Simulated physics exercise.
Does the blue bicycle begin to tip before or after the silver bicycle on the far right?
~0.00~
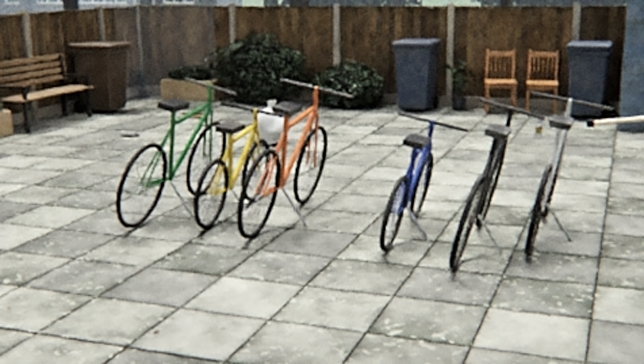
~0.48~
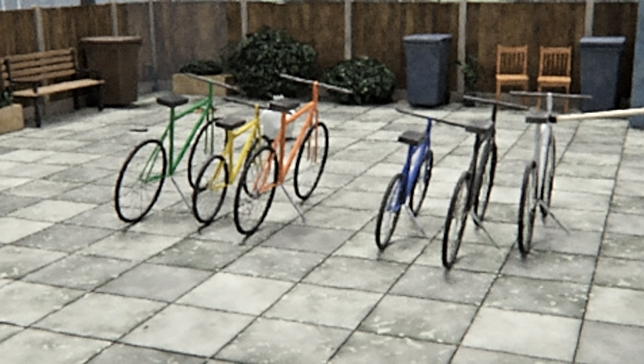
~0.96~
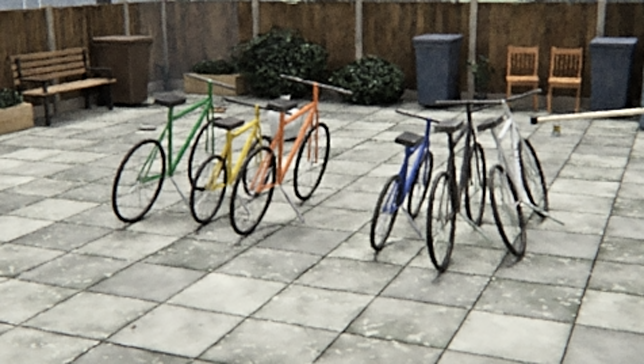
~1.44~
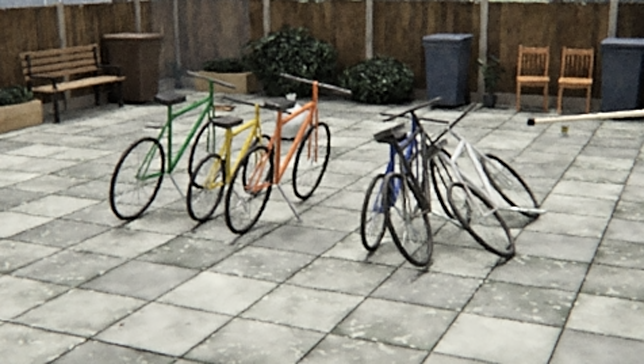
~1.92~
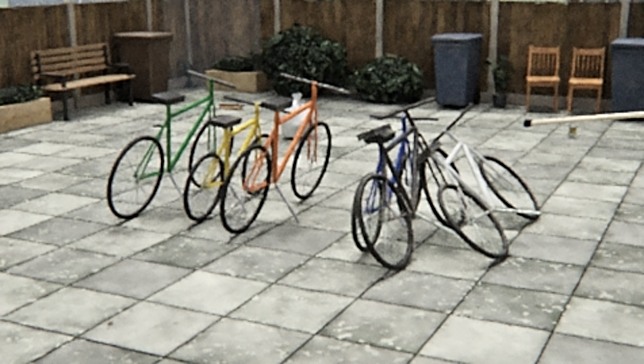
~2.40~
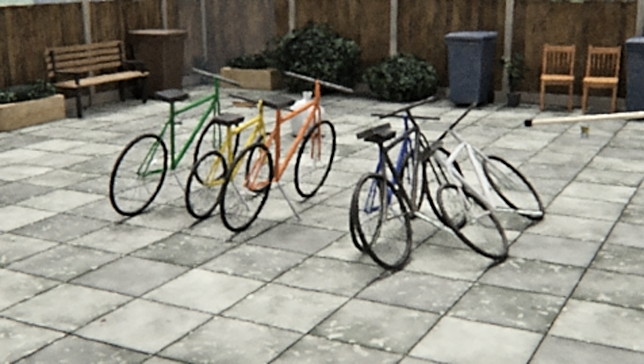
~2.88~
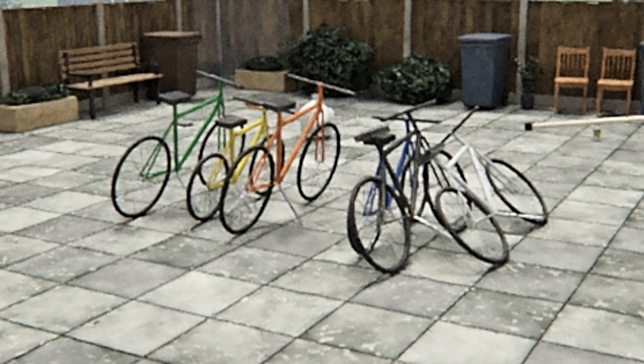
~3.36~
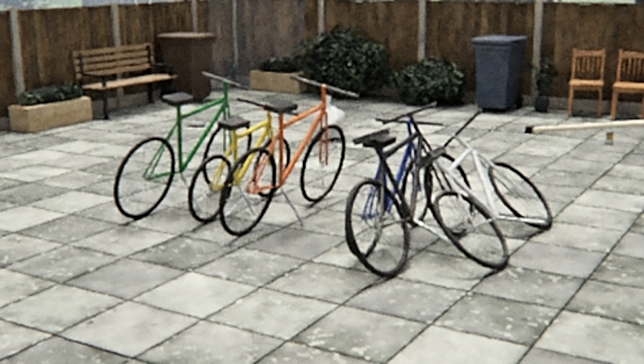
The blue bicycle begins to tip after the silver one. The silver bicycle is already leaning into the black one while the blue one is still in its parked position.
